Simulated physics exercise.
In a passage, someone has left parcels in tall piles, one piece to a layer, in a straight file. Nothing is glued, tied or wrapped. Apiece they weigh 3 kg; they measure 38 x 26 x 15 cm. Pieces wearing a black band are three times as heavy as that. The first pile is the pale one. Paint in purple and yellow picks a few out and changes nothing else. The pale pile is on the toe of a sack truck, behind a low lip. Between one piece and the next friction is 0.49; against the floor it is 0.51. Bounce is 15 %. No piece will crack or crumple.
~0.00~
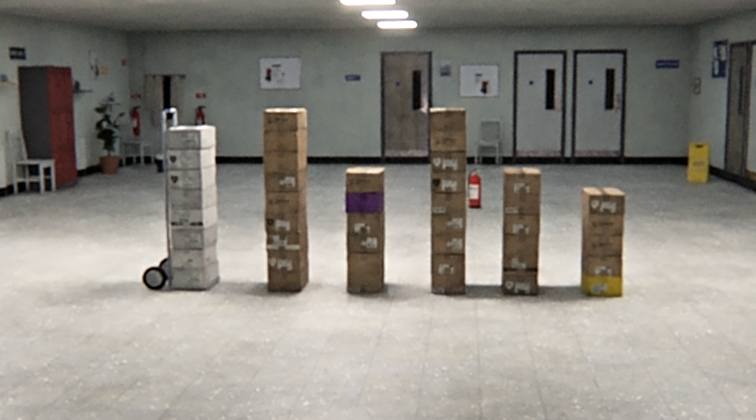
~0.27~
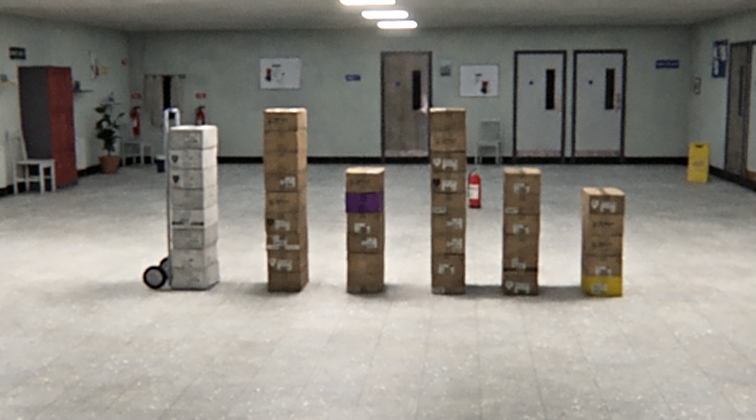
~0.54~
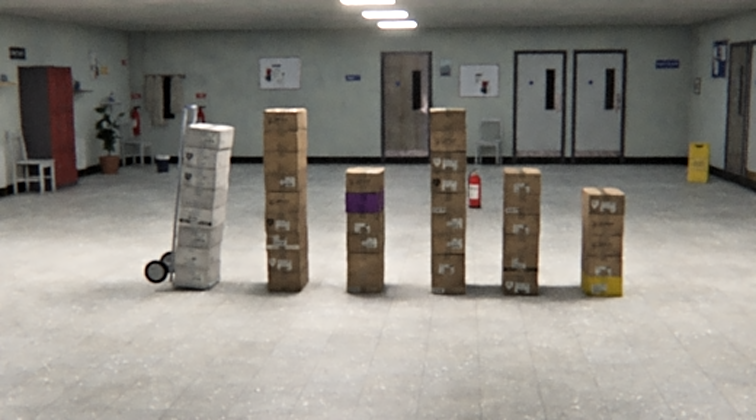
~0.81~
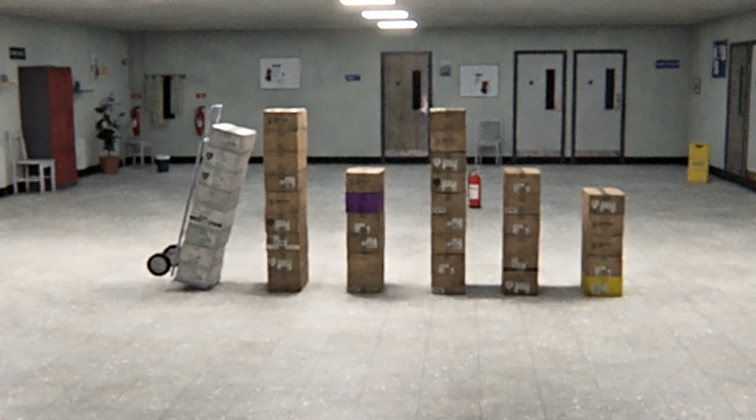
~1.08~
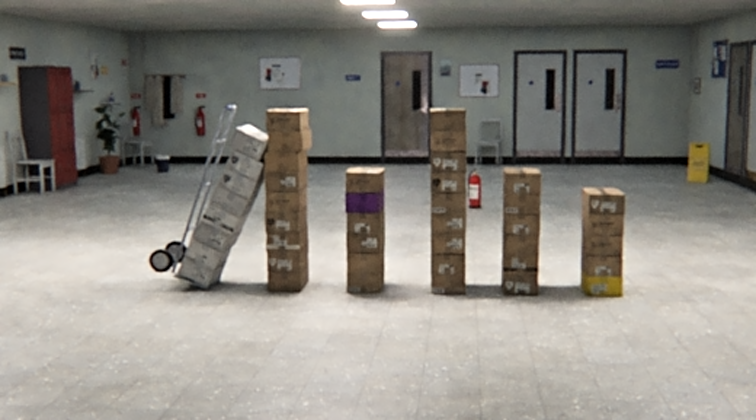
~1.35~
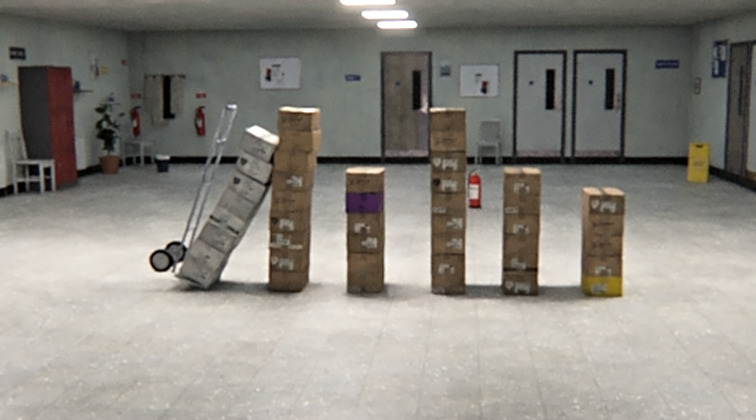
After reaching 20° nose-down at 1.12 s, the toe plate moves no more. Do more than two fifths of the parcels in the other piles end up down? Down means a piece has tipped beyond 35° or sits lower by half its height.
Yes.
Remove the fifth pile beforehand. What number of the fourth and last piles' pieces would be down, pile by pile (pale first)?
Fourth 9, last 4.
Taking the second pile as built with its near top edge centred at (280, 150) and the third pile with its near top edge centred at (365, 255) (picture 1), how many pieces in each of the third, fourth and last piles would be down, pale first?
Result: Third pile 0, fourth pile 0, last pile 0.
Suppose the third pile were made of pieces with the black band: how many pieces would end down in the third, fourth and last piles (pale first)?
Count down, pile by pile - third 5, fourth 9, last 5.
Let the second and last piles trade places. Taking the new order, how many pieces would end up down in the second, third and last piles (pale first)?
Down per pile: Second 0, third 0, last 0.
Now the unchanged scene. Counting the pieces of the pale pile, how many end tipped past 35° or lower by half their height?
8 of them.
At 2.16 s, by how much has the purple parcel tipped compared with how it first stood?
Measured against how it began, the tilt is near 5 degrees.
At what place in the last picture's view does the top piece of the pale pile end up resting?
The top pale piece ends up roughly at (350, 214).
By 2.16 s, 8 of the pale pile down; 2 of the 35 other parcels down; purple parcel tilted 3°.
By 2.94 s, 8 of the pale pile down; 13 of the 35 other parcels down; purple parcel tilted 27°, 13 cm lower.
By 3.88 s, 8 of the pale pile down; 32 of the 35 other parcels down; purple parcel tilted 45°, 33 cm lower; yellow parcel tilted 27°.
When it is over (5.9 s), 8 of the pale pile down; 32 of the 35 other parcels down; purple parcel tilted 44°, 33 cm lower; yellow parcel tilted 28°. That is 91 per cent. In pixels of the last frame, middles, purple parcel near (463, 244), yellow parcel near (613, 275).
